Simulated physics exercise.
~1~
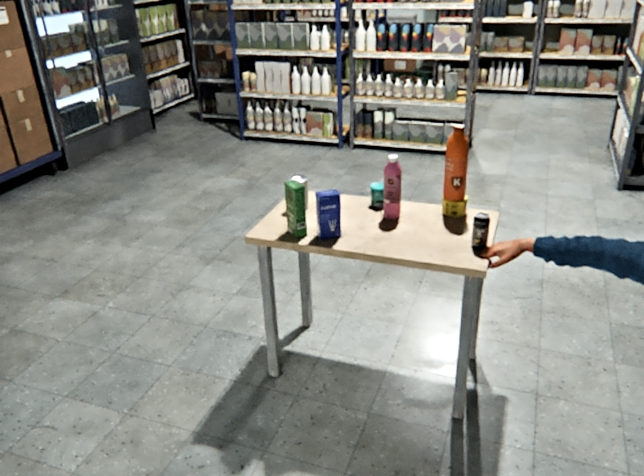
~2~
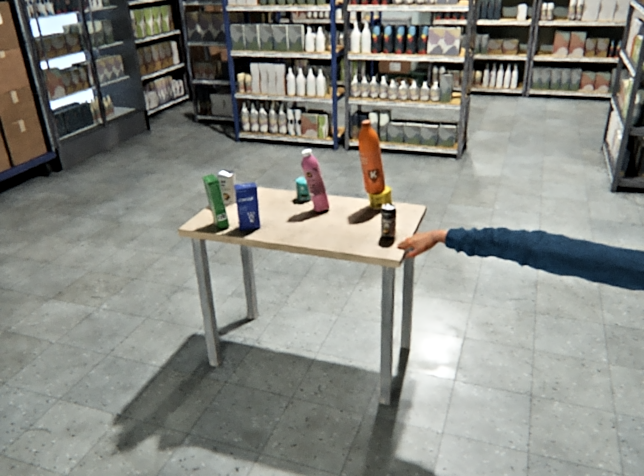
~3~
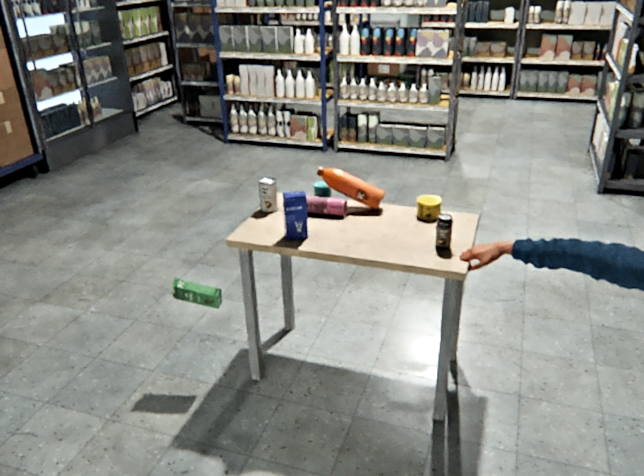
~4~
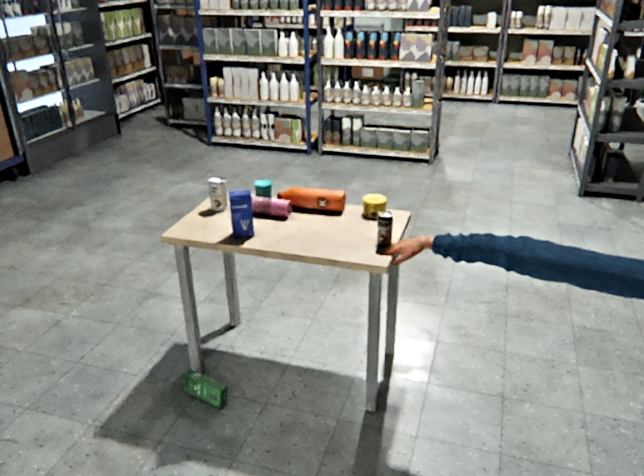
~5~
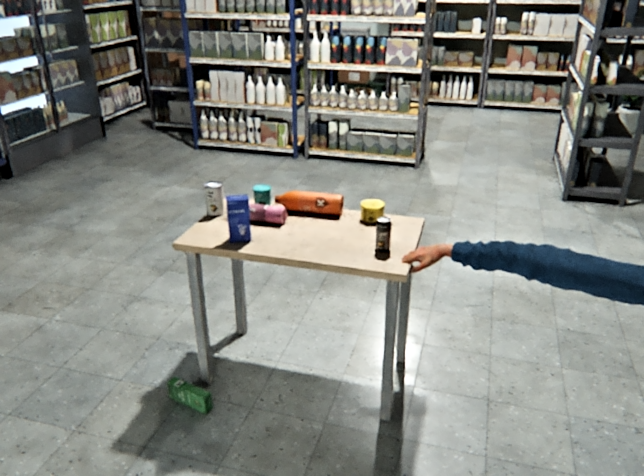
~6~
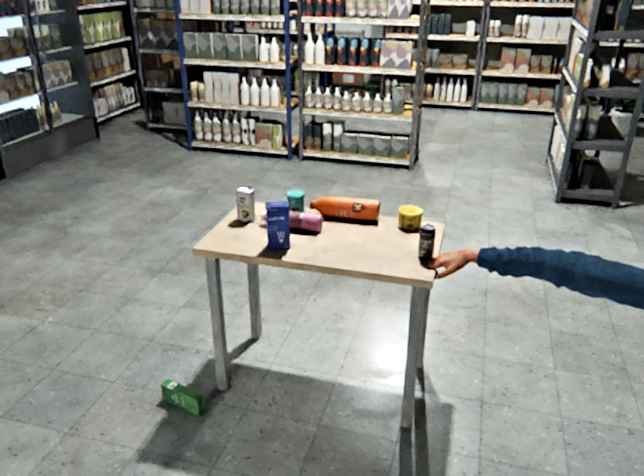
A small table holding assorted bottles, tins and packets jolts back and forth beside an outstretched arm in a shop, toppling the orange and pink bottles onto their sides and sending the green packet to the floor, where it stays while the rest remain on top.
